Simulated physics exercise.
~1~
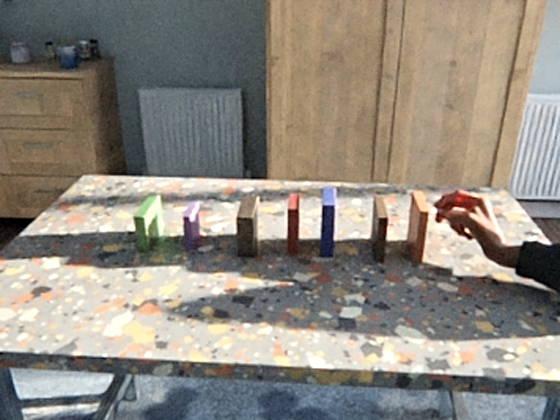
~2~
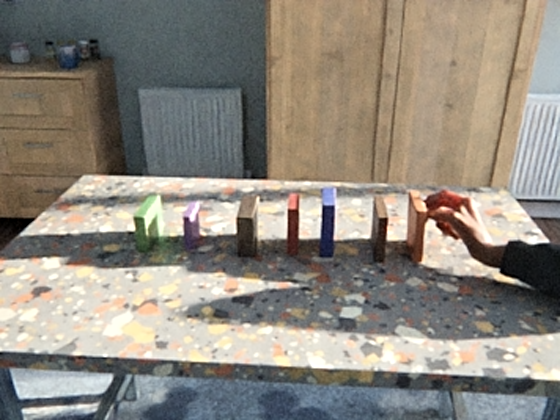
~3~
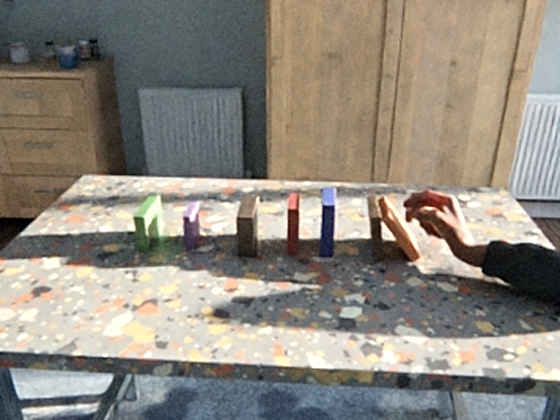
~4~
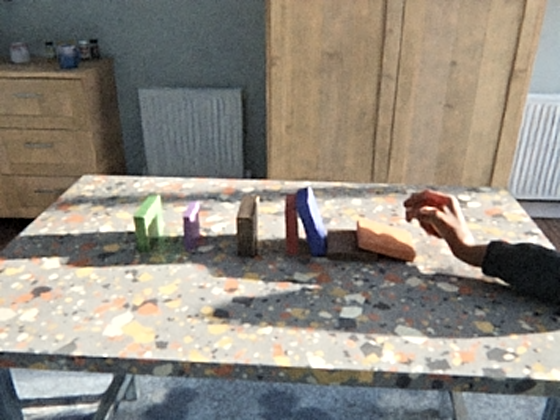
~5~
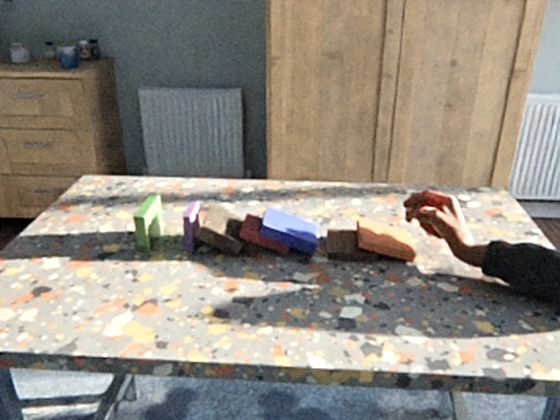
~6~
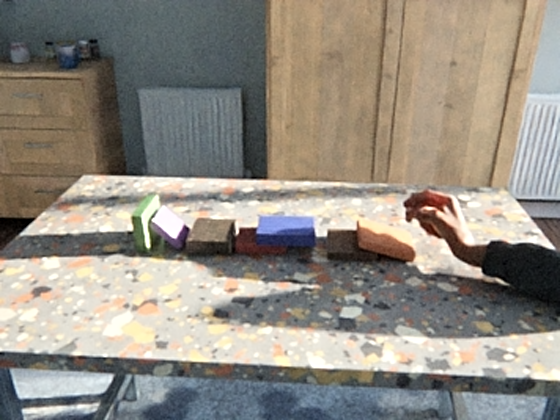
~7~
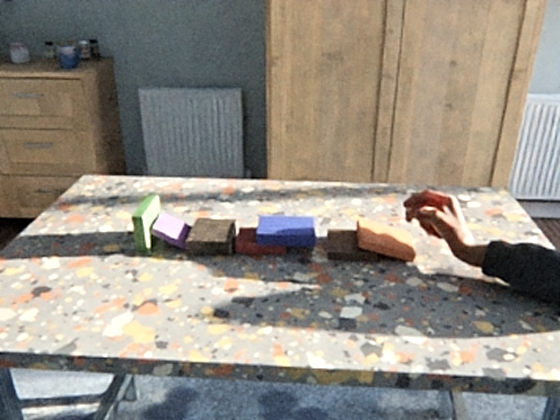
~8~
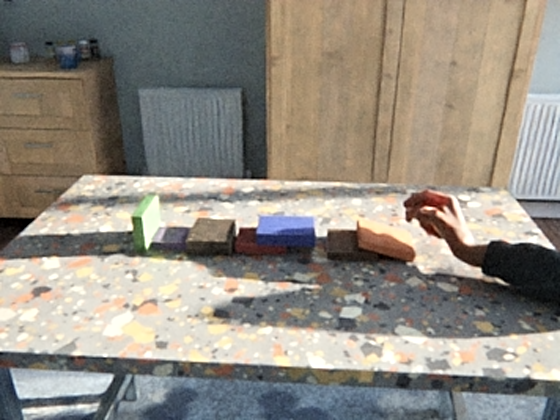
The footage shows a hand tipping the orange board at the right end of a row of upright blocks on a speckled table, toppling the brown, blue, red, black and purple pieces leftward in turn, while the green block at the far left stays standing.
